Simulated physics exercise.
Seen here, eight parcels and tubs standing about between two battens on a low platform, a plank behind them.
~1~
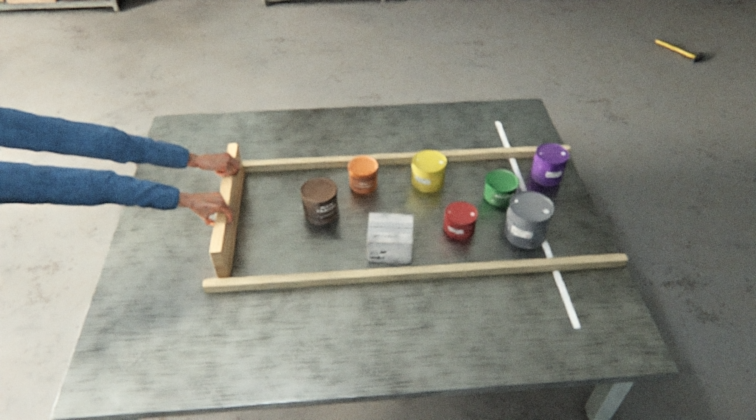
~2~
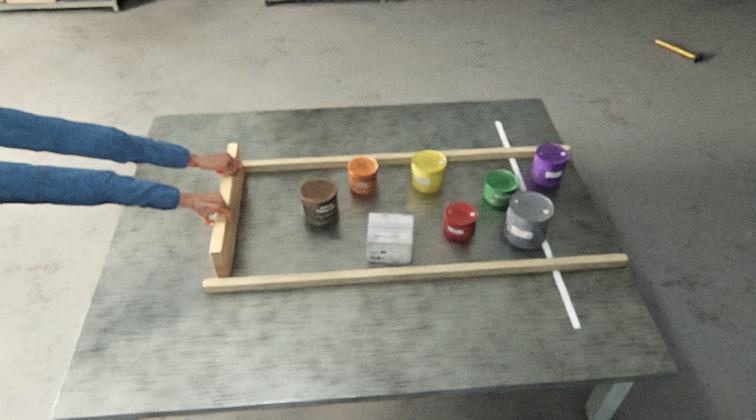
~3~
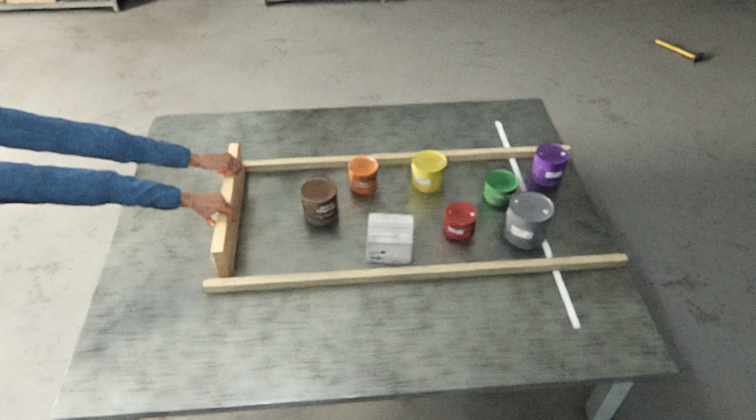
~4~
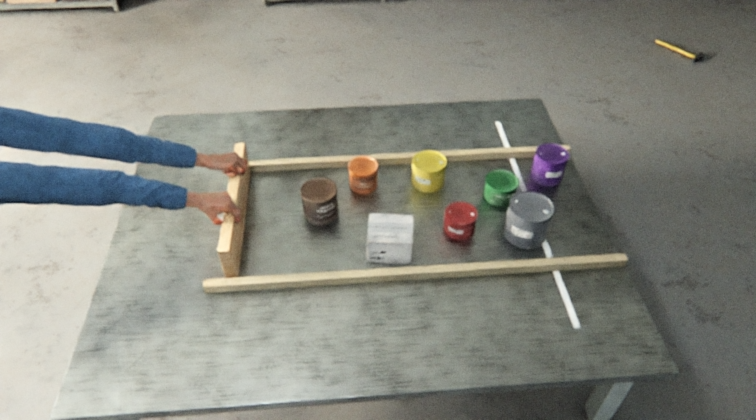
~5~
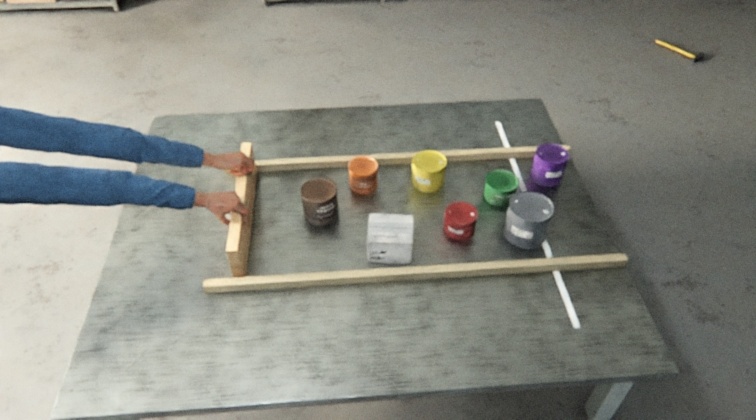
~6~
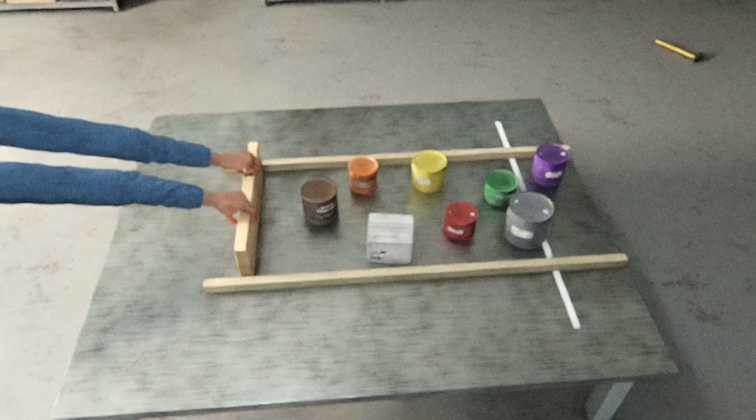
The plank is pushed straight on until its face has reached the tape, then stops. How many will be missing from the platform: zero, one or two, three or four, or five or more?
As it turns out, the number that fall off is one or two.
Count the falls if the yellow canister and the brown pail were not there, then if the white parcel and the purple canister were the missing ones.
It would be 0 and 0.
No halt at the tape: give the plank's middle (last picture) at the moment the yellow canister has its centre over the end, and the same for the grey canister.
At (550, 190) for the yellow canister; at (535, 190) for the grey canister.
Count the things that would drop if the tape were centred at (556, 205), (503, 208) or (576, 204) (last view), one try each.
In that order 5, 0 and 6.
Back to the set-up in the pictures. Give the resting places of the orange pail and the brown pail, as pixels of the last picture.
The orange pail at (534, 164), the brown pail at (548, 189).
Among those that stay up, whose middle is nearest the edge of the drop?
Foremost is the grey canister.
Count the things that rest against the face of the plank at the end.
In contact: 3.
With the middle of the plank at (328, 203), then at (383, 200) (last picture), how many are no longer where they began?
First 1, then 3.
A little later, none off yet; purple canister at rest near (549, 165); grey canister at rest near (528, 220); green pail at rest near (501, 188).
When it is over, the number that fall off is one or two; down, purple canister.
